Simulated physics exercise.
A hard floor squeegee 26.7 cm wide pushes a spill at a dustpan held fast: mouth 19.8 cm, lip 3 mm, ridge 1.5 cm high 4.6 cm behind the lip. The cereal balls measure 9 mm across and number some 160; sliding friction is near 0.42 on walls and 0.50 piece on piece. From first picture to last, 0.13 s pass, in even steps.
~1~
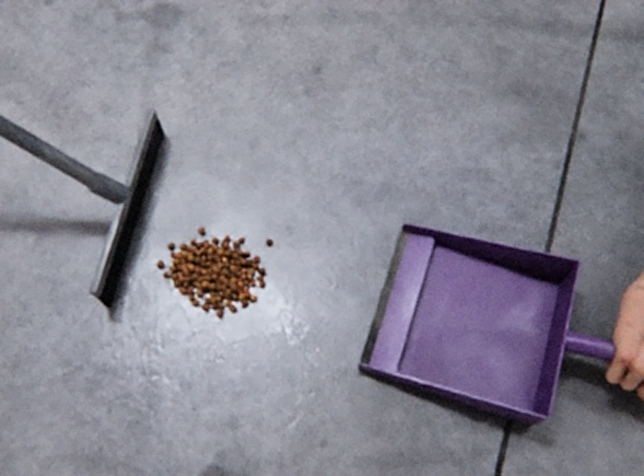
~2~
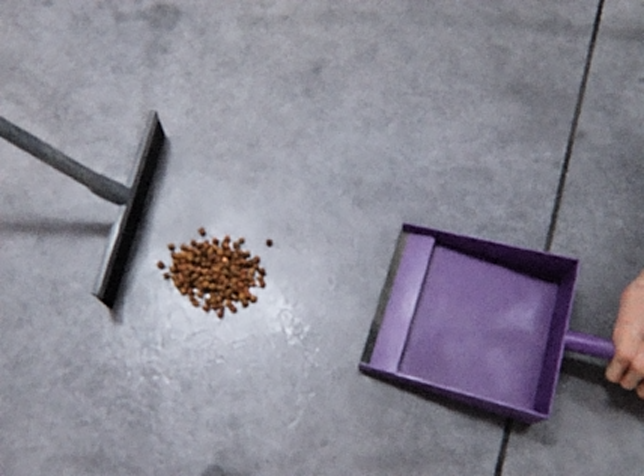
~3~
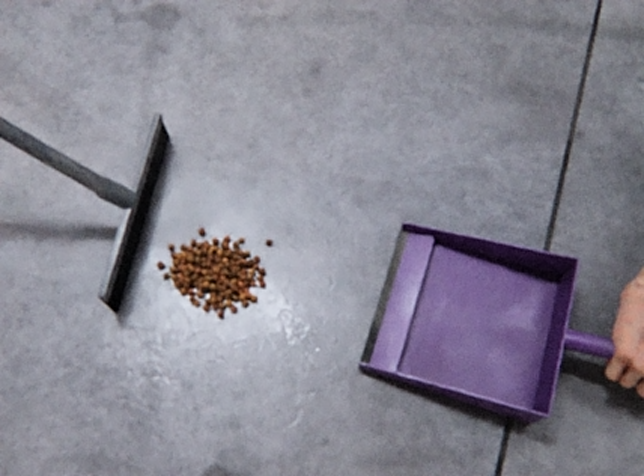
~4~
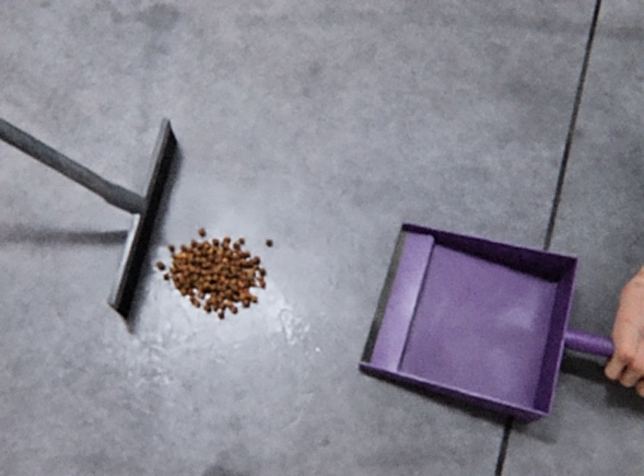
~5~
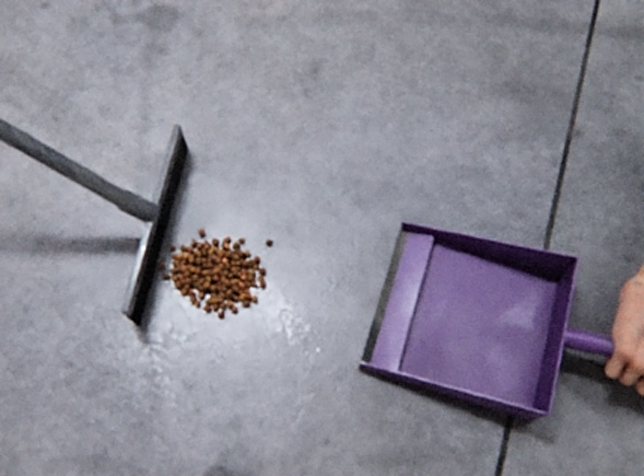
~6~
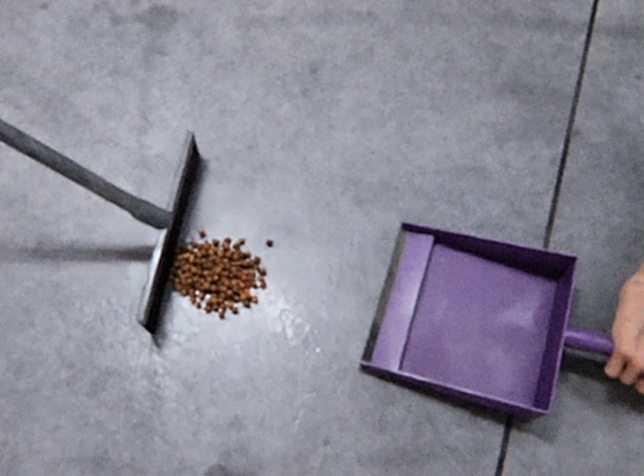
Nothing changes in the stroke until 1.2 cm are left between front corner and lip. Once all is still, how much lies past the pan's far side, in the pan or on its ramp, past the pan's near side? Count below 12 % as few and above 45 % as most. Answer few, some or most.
Past the pan's far side: Few; in the pan or on its ramp: Some; past the pan's near side: Some.
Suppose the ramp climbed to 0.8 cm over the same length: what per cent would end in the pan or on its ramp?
Then about 25 per cent.
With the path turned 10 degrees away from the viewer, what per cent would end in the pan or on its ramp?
Then about 35 per cent.
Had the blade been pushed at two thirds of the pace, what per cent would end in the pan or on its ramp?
Then about 15 per cent.
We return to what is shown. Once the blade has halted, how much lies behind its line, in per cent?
Some 0 per cent.
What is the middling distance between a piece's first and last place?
Roughly 24 cm.
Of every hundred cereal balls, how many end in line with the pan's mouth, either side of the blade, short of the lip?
Some 50 per cent.
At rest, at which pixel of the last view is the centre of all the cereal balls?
At about (373, 330).
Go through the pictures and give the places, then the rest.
In the first picture, blade from (96, 292) to (153, 115), moved 0.0 cm, 0 of the pieces shifted so far; middle of the pieces at (214, 269); pan at (478, 327).
In the second picture, blade from (98, 294) to (154, 116), moved 0.3 cm, 0 of the pieces shifted so far; middle of the pieces at (214, 269).
In the third picture, blade from (104, 298) to (159, 119), moved 1.1 cm, 0 of the pieces shifted so far; middle of the pieces at (214, 269).
In the fourth picture, blade from (114, 304) to (167, 124), moved 2.5 cm, 0 of the pieces shifted so far; middle of the pieces at (215, 269).
In the fifth picture, blade from (127, 312) to (178, 131), moved 4.4 cm, 0 of the pieces shifted so far; middle of the pieces at (215, 270).
In the sixth picture, blade from (142, 320) to (191, 138), moved 6.5 cm, 6 of the pieces shifted so far; middle of the pieces at (215, 270); pan at (477, 324).
Then, 0.17 s after the last picture, middle of the blade 16 cm from the lip; 0 % over the lip, far side 0 %, near side 15 %.
Then, 0.28 s after the last picture, middle of the blade 7 cm from the lip; 0 % over the lip, far side 0 %, near side 25 %.
Then, 0.53 s after the last picture, middle of the blade 3 cm from the lip; 25 % over the lip, far side 0 %, near side 25 %.
In the end, far side 0 %, pan 20 %, near side 25 %, in front of the lip or behind the blade 50 %.
